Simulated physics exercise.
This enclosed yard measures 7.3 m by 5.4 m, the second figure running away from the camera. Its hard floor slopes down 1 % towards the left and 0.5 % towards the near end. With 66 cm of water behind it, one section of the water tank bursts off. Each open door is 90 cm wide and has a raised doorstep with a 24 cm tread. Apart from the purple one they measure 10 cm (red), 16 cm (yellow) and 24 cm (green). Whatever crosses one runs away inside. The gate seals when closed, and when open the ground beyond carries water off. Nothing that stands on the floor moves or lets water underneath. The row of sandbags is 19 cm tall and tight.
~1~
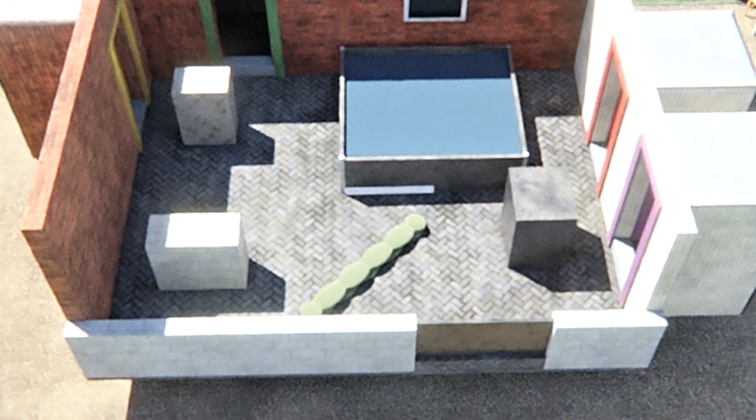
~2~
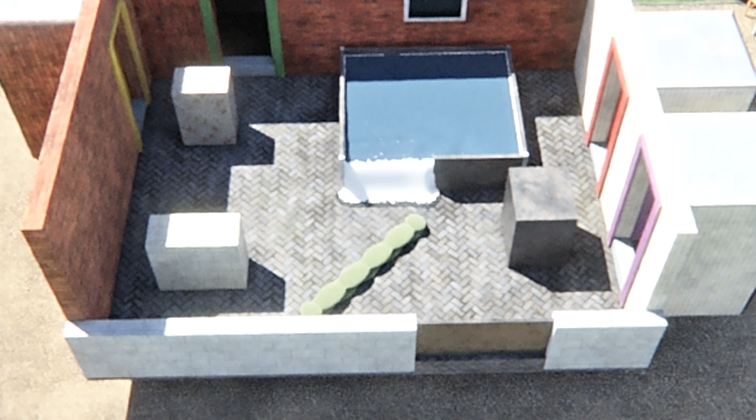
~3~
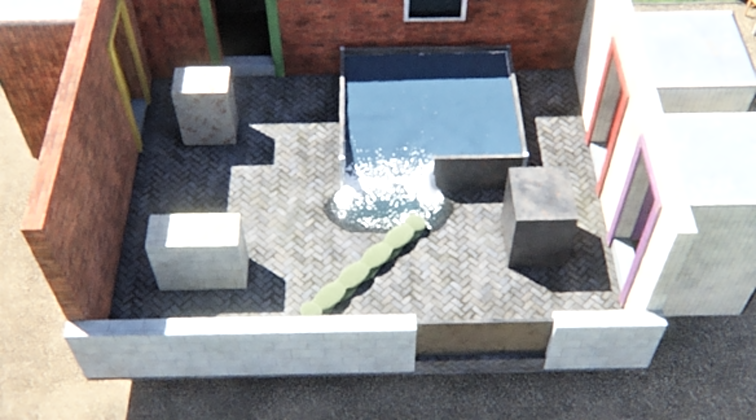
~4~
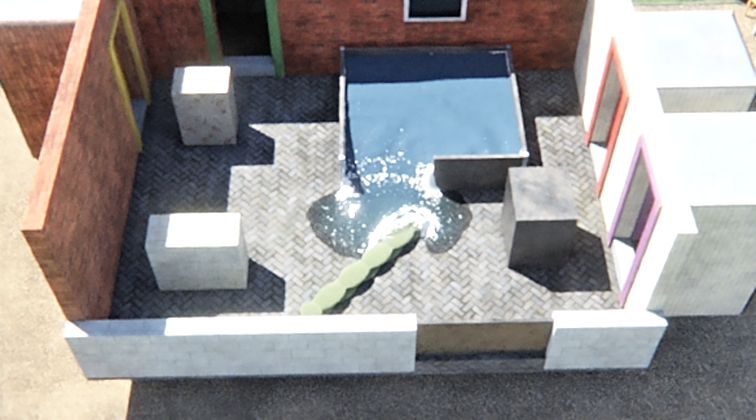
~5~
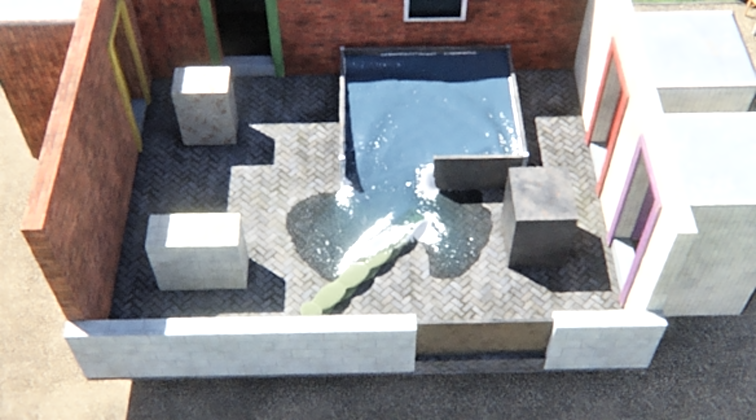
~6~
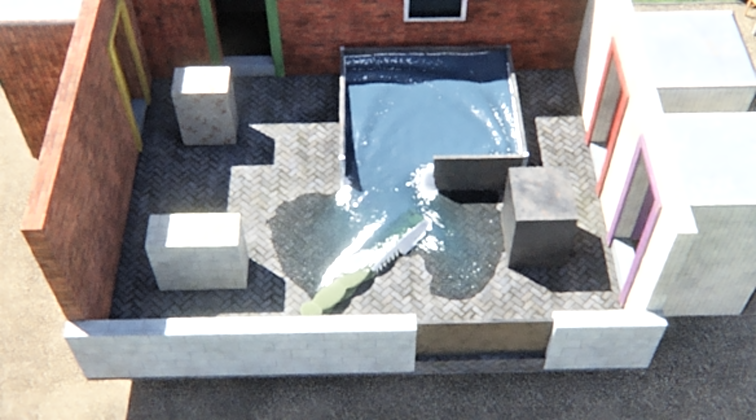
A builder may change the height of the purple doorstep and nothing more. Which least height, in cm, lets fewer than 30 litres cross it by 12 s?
Some 8 cm above the ground.
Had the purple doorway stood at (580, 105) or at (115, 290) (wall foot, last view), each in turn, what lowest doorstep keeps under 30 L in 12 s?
Roughly 7.0 and 26 cm.
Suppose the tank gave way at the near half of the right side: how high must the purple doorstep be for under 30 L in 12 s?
About 9.0 cm.
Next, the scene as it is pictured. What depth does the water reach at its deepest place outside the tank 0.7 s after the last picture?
Up to some 44 cm.
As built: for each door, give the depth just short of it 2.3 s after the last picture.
In cm: Red 0, yellow 0, green 0, purple 6.
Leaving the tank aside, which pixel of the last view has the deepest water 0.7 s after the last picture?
At about (398, 221).
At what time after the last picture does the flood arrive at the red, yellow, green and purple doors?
Arrival: Red 3.2 s, yellow 2.4 s, green 3.6 s, purple 1.8 s.
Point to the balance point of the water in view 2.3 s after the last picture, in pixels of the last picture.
Near (370, 205).
Then, 0.7 s after the last picture water covers 35 % of the floor, deepest (44 cm) near (398, 221); it has not reached the purple door.
Then, 2.3 s after the last picture water covers 60 % of the floor, deepest (46 cm) near (116, 353); 6 cm at the purple door, 0 litres in over its 23 cm doorstep.
Then, 11.3 s after the last picture water covers 95 % of the floor, deepest (22 cm) near (103, 353); 12 cm at the purple door, 0 litres in over its 23 cm doorstep.
At the purple door as built, the water peaked near 12 cm, 9.3 s after the last picture.
With a doorstep of 6.5 cm, 63 litres would have come in within the 12 s; with 10 cm, 9 litres. So under 30 litres takes about 8 cm.
